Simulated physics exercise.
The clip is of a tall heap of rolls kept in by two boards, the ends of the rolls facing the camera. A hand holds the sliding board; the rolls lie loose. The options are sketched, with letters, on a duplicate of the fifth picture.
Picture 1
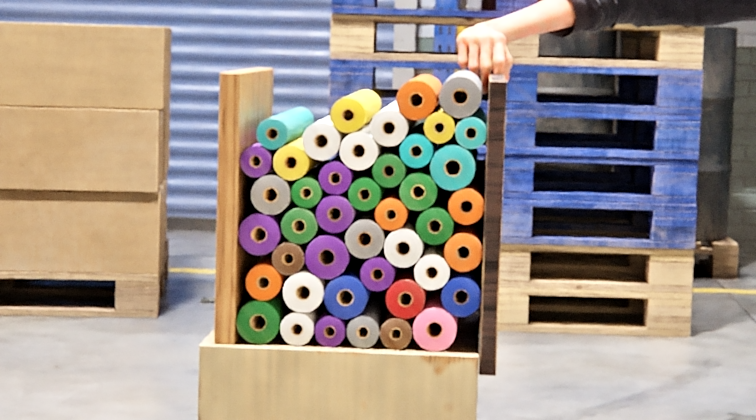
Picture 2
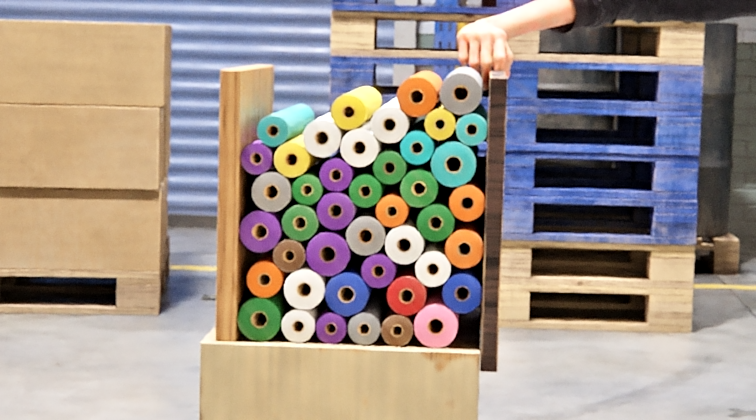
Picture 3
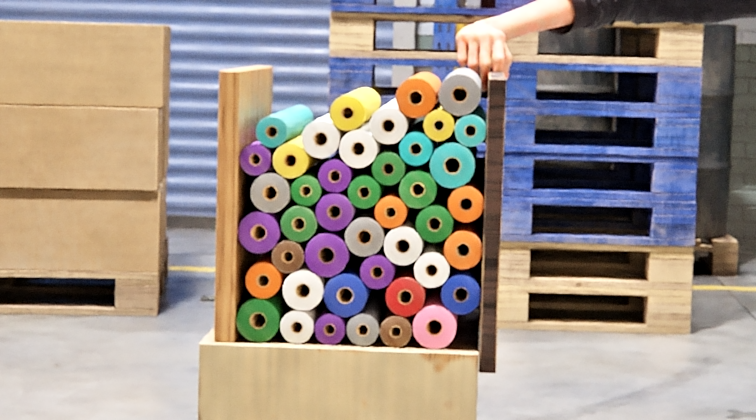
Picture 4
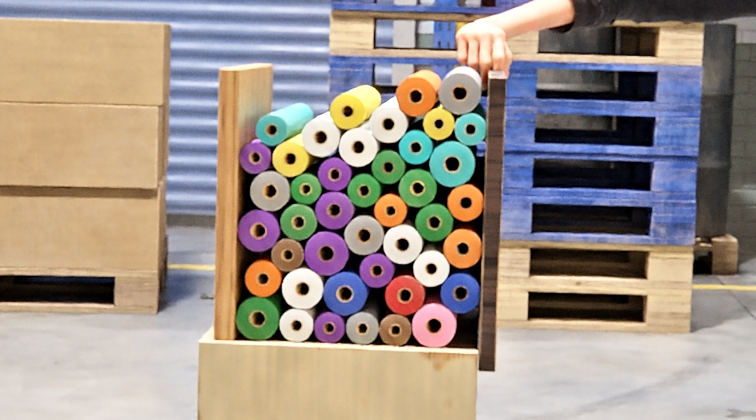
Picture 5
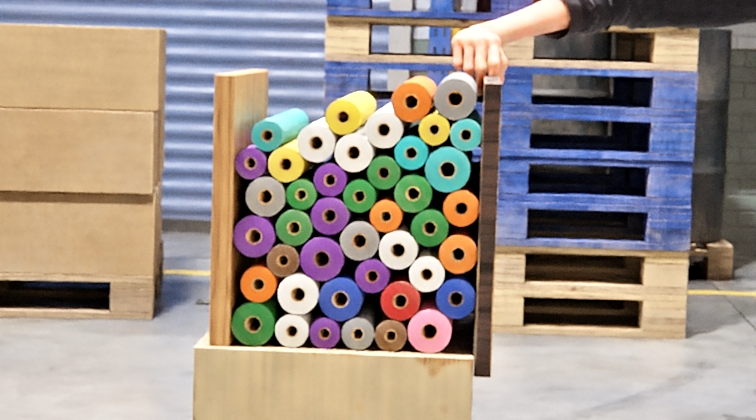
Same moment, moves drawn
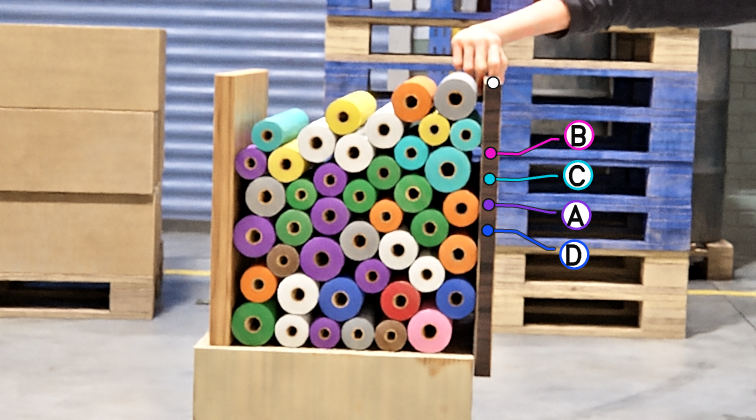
In a warehouse with stacked pallets and cardboard boxes behind, a hand rests on top of the dark right-hand board beside a heap of colourful rolls between two upright boards, and apart from slight shifts of the view, almost nothing moves.
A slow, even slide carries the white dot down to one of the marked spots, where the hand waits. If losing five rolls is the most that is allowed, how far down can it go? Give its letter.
Down to D.
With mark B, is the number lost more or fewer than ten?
At B, fewer than ten.
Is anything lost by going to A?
Yes.
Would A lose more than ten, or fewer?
At A, fewer than ten.
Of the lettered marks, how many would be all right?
Four of the four.
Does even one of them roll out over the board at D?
Yes.
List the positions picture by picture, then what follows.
In the first frame, a yellow roll (291, 163); a turquoise roll (272, 133); side board (493, 212).
In the second frame, side board (494, 208); a green roll (259, 319).
In the third frame, a pink roll (434, 327); a white roll (303, 290).
In the fourth frame, an orange roll (263, 279); an orange roll (390, 211).
In the fifth frame, a turquoise roll (448, 169); a purple roll (330, 180); a yellow roll (286, 164).
On the marked copy, A at (489, 205); B at (491, 153); C at (490, 179); D at (488, 230); the white dot at (494, 83).
Following D. Soon after the start, top of the board (482, 148).
Later, top of the board (479, 222).
In the end, top of the board (479, 229), four out over the board.
As for the rest, A four out over the board; B one out over the board; C four out over the board.
